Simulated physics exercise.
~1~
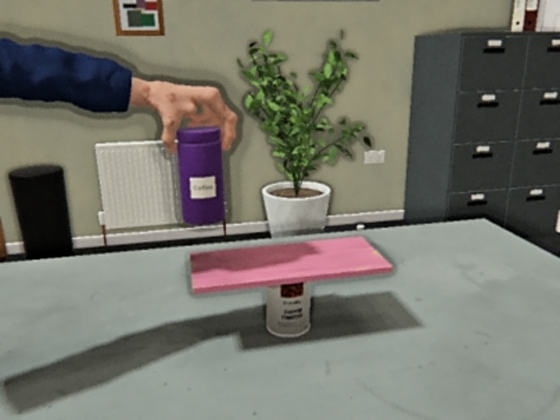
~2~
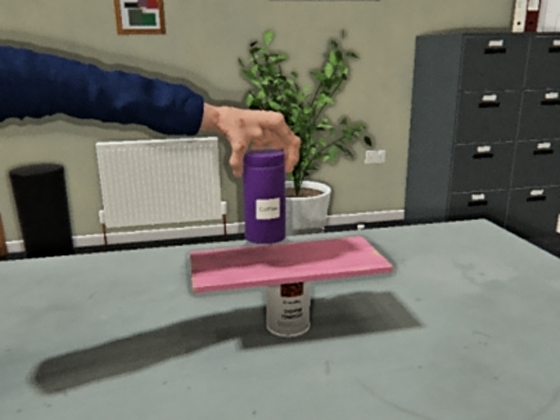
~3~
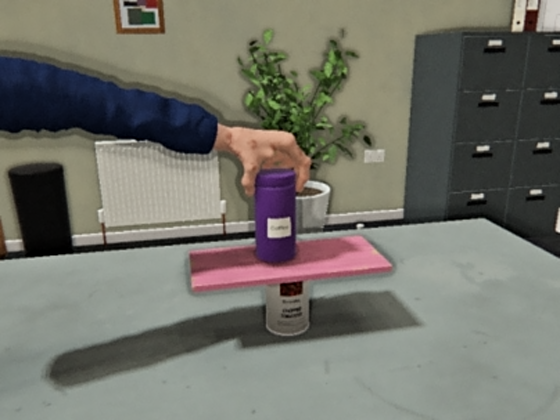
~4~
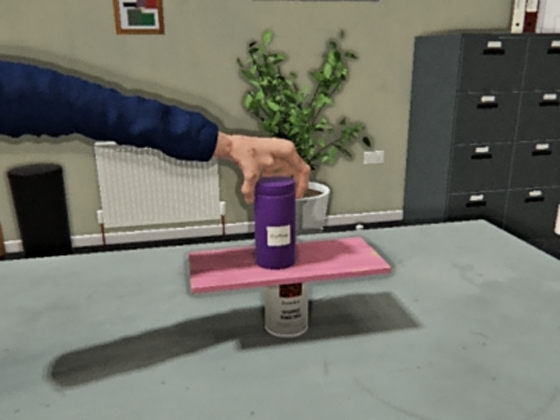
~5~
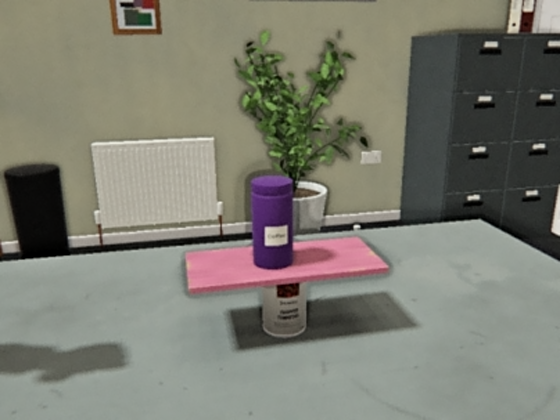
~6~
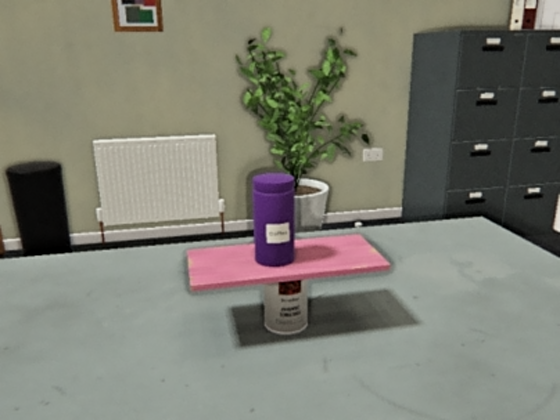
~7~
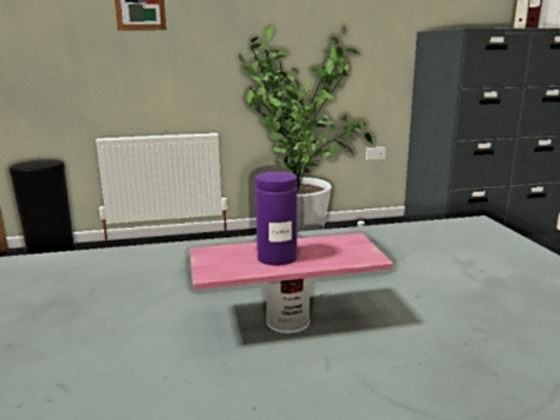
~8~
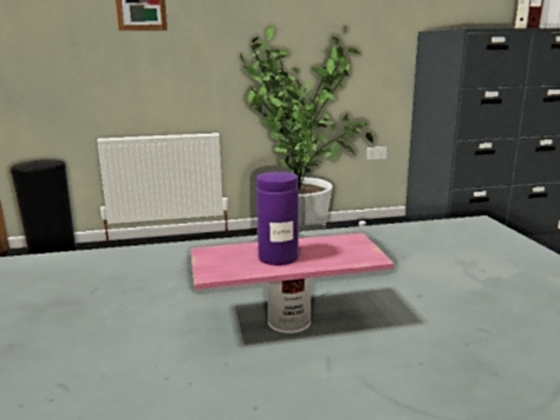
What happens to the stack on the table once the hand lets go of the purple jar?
It keeps its balance, with the purple jar standing upright on the pink board and the board still resting on the white tin.
A purple jar, held from above by a hand, moved right and was lowered onto a pink board resting on a white tin. The hand let go and withdrew to the left, and the jar stayed upright with the whole stack still balanced.
